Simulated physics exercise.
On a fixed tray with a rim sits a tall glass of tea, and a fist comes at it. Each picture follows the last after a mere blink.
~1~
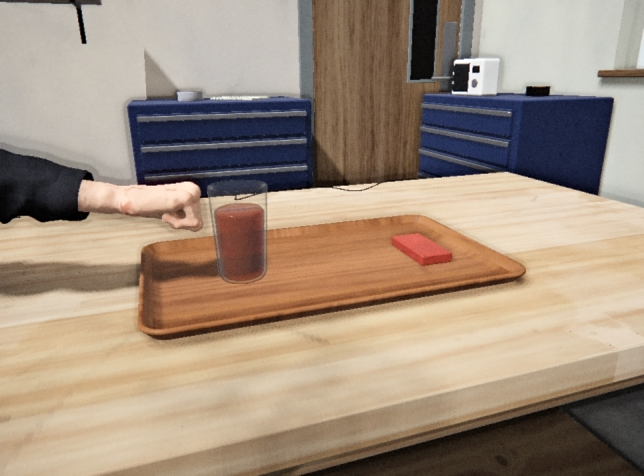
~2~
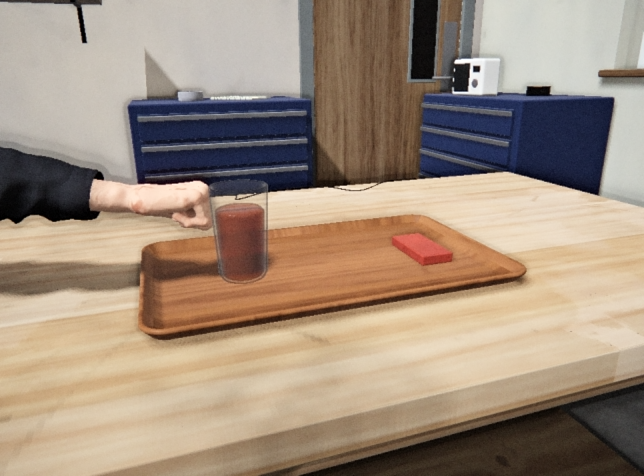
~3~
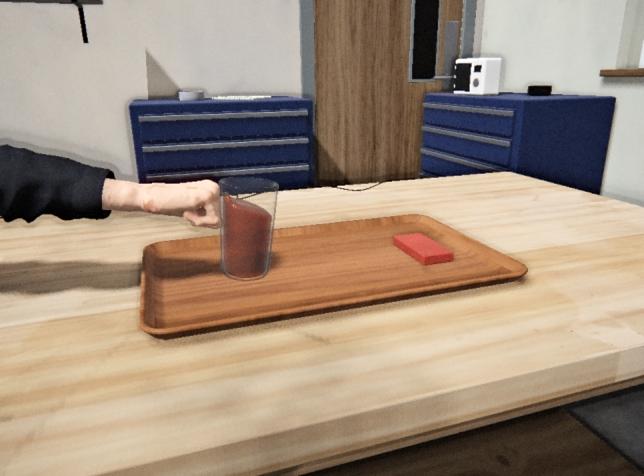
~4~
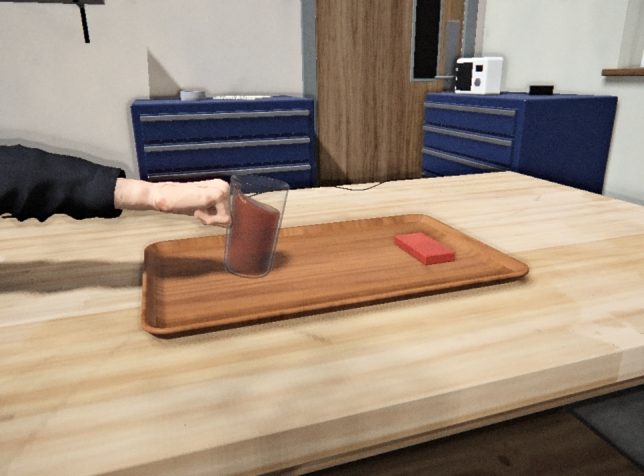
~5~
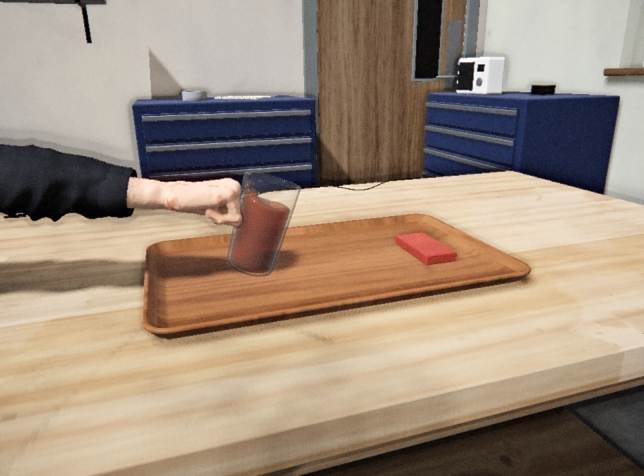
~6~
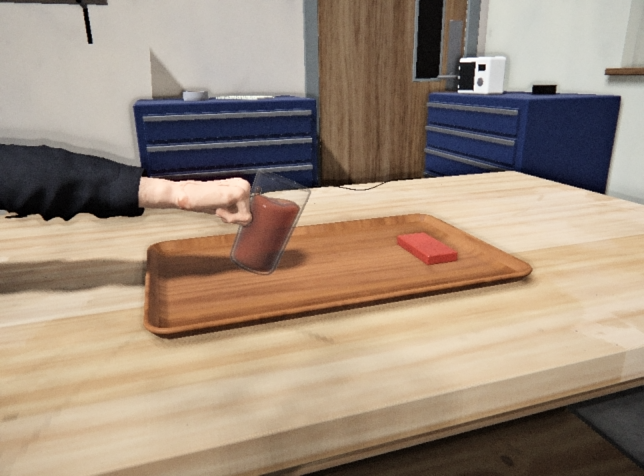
A fist in a dark sleeve came in from the left and pushed the upper part of a clear glass of dark red liquid, which leaned steadily to the right on a wooden tray, near a red block.
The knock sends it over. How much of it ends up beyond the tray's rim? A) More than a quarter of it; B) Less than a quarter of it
Less than a quarter of it (B).
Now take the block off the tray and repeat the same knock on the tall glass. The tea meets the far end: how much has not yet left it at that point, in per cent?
55 percent or so.
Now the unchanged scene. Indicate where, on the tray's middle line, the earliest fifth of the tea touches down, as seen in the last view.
Roughly (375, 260).
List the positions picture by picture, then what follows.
In the first picture, tilt 0°; right rim (265, 185); surface from (213, 211) to (262, 206); the tray's far rim is at (467, 238); a block is fixed to the tray further along.
In the second picture, tilt 0°; right rim (265, 185); surface from (214, 210) to (263, 206).
In the third picture, tilt 6°; right rim (276, 185); surface from (221, 193) to (266, 209).
In the fourth picture, tilt 12°; right rim (287, 186); surface from (233, 183) to (279, 209).
In the fifth picture, tilt 18°; right rim (298, 188); surface from (241, 206) to (289, 206).
In the sixth picture, tilt 25°; right rim (308, 191); surface from (246, 212) to (298, 202).
A moment on, the tall glass is falling and 99 per cent is in the glass, 0 on the tray and 1 above or beyond its rim.
Next, the tall glass lies on its side and 70 per cent is in the glass, 13 on the tray and 16 above or beyond its rim.
Then the tall glass lies on its side and 38 per cent is in the glass, 41 on the tray and 21 above or beyond its rim.
Later the tall glass lies on its side and 20 per cent is in the glass, 69 on the tray and 11 above or beyond its rim.
Finally, 88 per cent is held by tray and glass, 12 is off the tray.
